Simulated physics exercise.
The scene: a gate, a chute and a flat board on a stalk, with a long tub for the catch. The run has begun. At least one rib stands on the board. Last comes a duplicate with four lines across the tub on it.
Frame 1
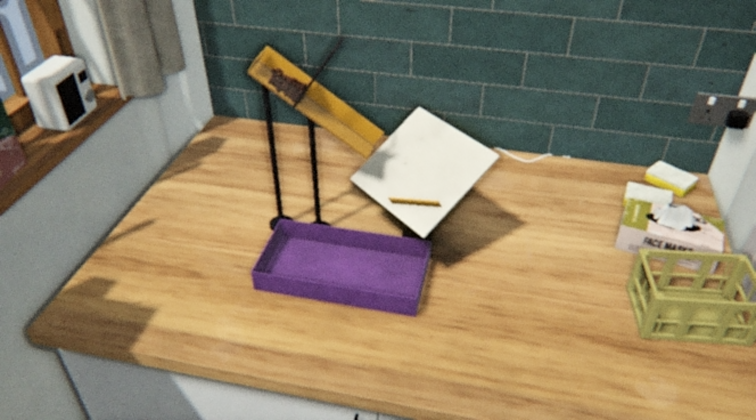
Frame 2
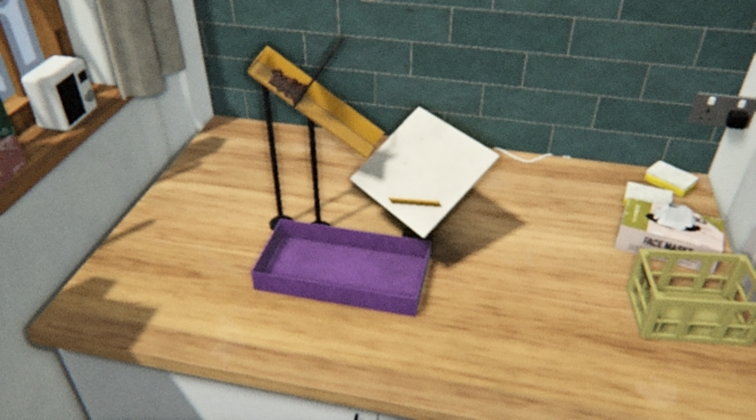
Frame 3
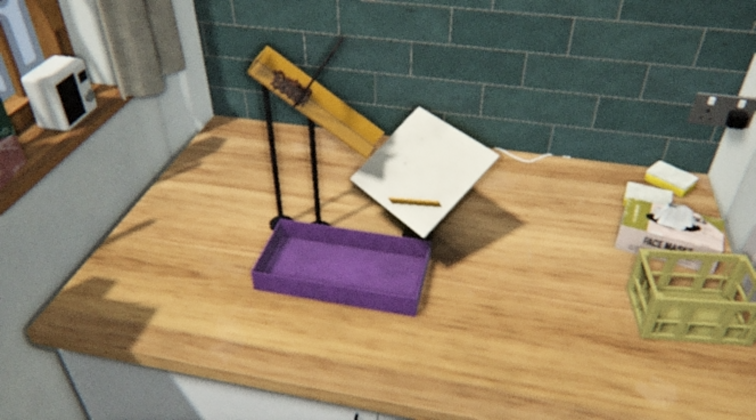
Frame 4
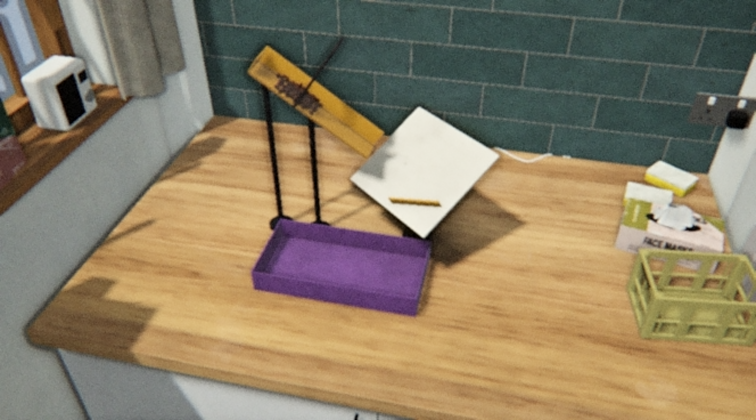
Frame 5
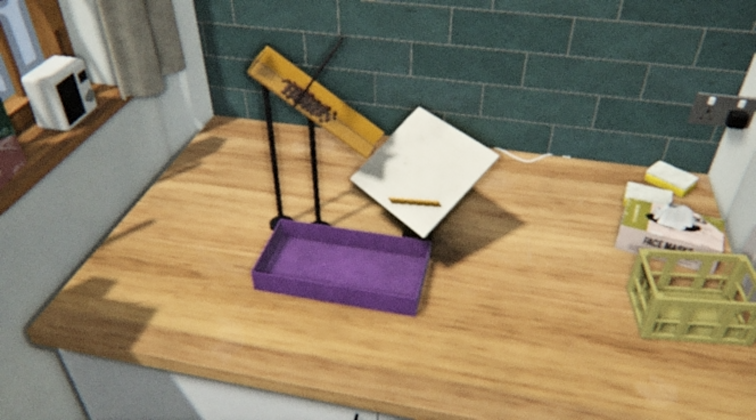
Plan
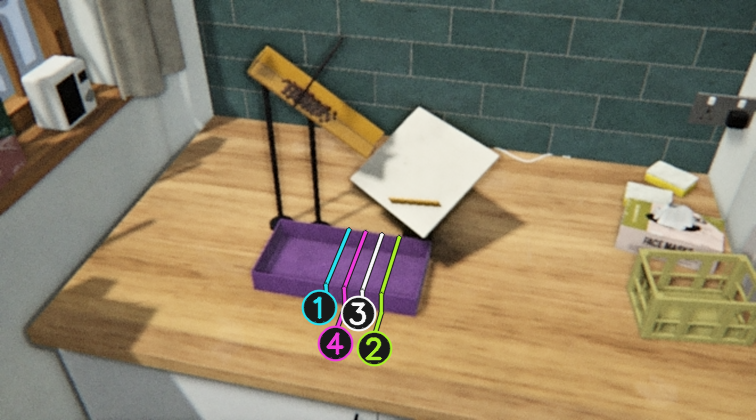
A yellow chute stood on thin black legs beside a tilted white board and above an empty purple tub, and a cluster of small dark brown pieces spread and slid partway down it to the right.
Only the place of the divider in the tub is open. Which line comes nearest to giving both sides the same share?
The answer is line 4.
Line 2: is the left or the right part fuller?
The left side.
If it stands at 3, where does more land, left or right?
More lands on the left.
On the marked copy, line 1 crosses the front rim at (326, 284); line 2 crosses the front rim at (381, 293); line 3 crosses the front rim at (362, 290); line 4 crosses the front rim at (344, 287).
Choosing 1, of what is caught, only a few on the left of the divider, all but a few on the right.
Choosing 2, of what is caught, all but a few on the left of the divider, only a few on the right.
Choosing 3, of what is caught, all but a few on the left of the divider, only a few on the right.
Choosing 4, of what is caught, close to half on the left of the divider, close to half on the right.
